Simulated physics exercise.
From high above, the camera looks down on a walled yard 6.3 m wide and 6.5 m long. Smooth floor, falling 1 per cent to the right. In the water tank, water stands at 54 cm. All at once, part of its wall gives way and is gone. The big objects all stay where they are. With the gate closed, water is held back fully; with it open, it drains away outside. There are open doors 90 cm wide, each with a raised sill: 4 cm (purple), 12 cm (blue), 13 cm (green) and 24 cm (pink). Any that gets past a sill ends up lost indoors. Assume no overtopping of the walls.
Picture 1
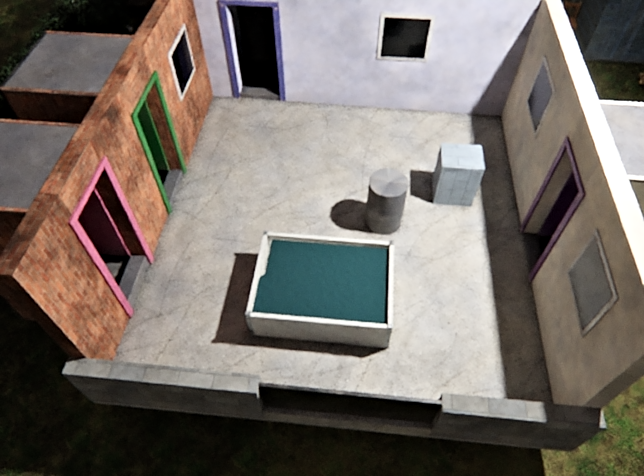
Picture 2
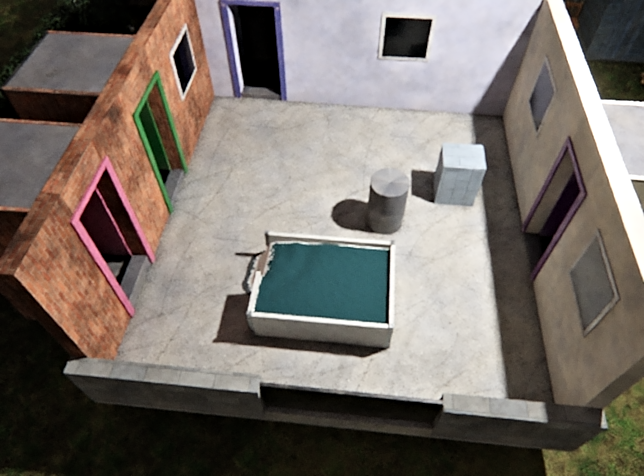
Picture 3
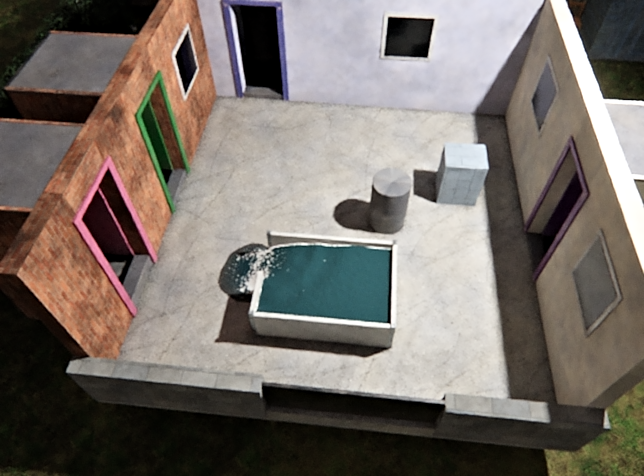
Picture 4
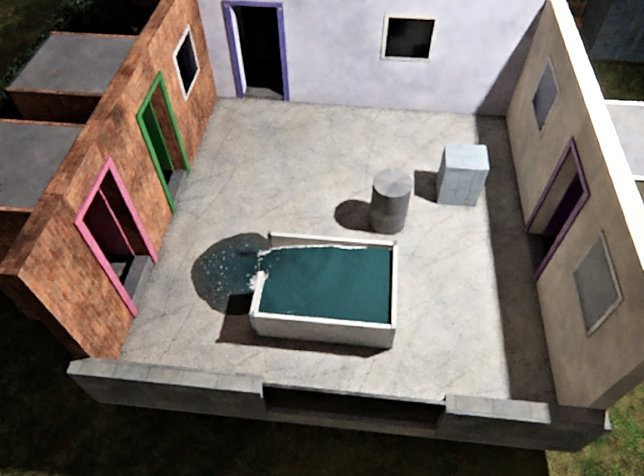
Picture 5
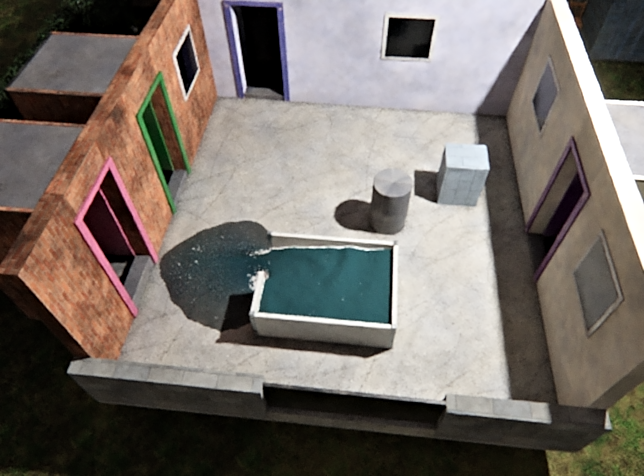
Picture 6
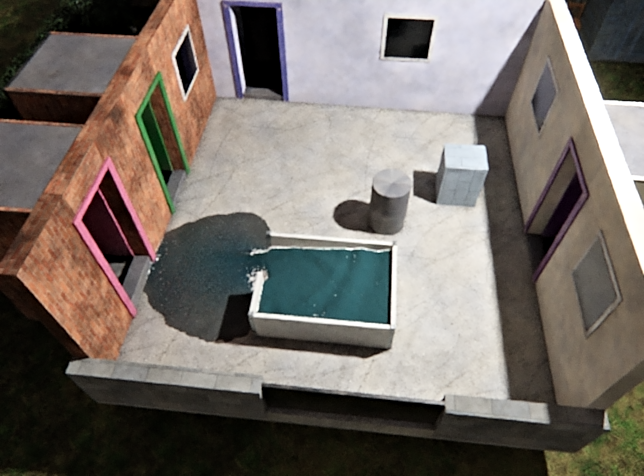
A walled yard with a pale stone floor is seen from high above by a still camera. A white-rimmed tank of teal water sits near the front, with a grey cylinder and a pale box behind it, pink and green doorways at left, and purple ones at the back and right. The tank's left side breaks open, and water splashes out, spreading leftward in a dark, widening, rounded pool.
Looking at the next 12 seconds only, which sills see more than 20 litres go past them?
At the end, at the purple door the inflow will be within bounds. At the blue door the inflow will be within bounds. At the green door the inflow will be within bounds. At the pink door the inflow will be within bounds.
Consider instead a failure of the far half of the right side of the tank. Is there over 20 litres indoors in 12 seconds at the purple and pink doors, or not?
Result: Purple limit passed, pink limit not passed.
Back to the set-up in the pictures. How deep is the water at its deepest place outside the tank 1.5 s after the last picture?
Max around 26 cm.
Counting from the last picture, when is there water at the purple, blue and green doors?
Door times: Purple 7.0 s / blue 2.2 s / green 0.5 s.
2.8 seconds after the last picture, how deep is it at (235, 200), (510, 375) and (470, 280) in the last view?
First spot near 1 cm, second near 0 cm, third near 0 cm.
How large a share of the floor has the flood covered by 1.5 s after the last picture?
Near 20 per cent is wet.
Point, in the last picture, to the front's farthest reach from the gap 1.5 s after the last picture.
Near (211, 113).
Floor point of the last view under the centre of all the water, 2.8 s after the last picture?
Near (256, 261).
Then, 0.7 s after the last picture water covers 15 % of the floor and is deepest (26 cm) near (260, 274); purple door not reached, blue door not reached, green door 12 cm at the sill, 0 L in, pink door 22 cm at the sill, 0 L in.
Then, 1.5 s after the last picture water covers 20 % of the floor and is deepest (26 cm) near (111, 378); purple door not reached, blue door not reached, green door 13 cm at the sill, 0 L in, pink door 21 cm at the sill, 0 L in.
Then, 2.8 s after the last picture water covers 35 % of the floor and is deepest (18 cm) near (111, 378); purple door not reached, blue door 13 cm at the sill, 0 L in, green door 9 cm at the sill, 2 L in, pink door 14 cm at the sill, 0 L in.
Then, 6.3 s after the last picture water covers 65 % of the floor and is deepest (11 cm) near (549, 425); purple door not reached, blue door 8 cm at the sill, 1 L in, green door 5 cm at the sill, 2 L in, pink door 8 cm at the sill, 0 L in.
Then, 11.3 s after the last picture water covers 85 % of the floor and is deepest (8 cm) near (519, 245); purple door 7 cm at the sill, 6 L in, blue door 4 cm at the sill, 1 L in, green door 3 cm at the sill, 2 L in, pink door 4 cm at the sill, 0 L in.
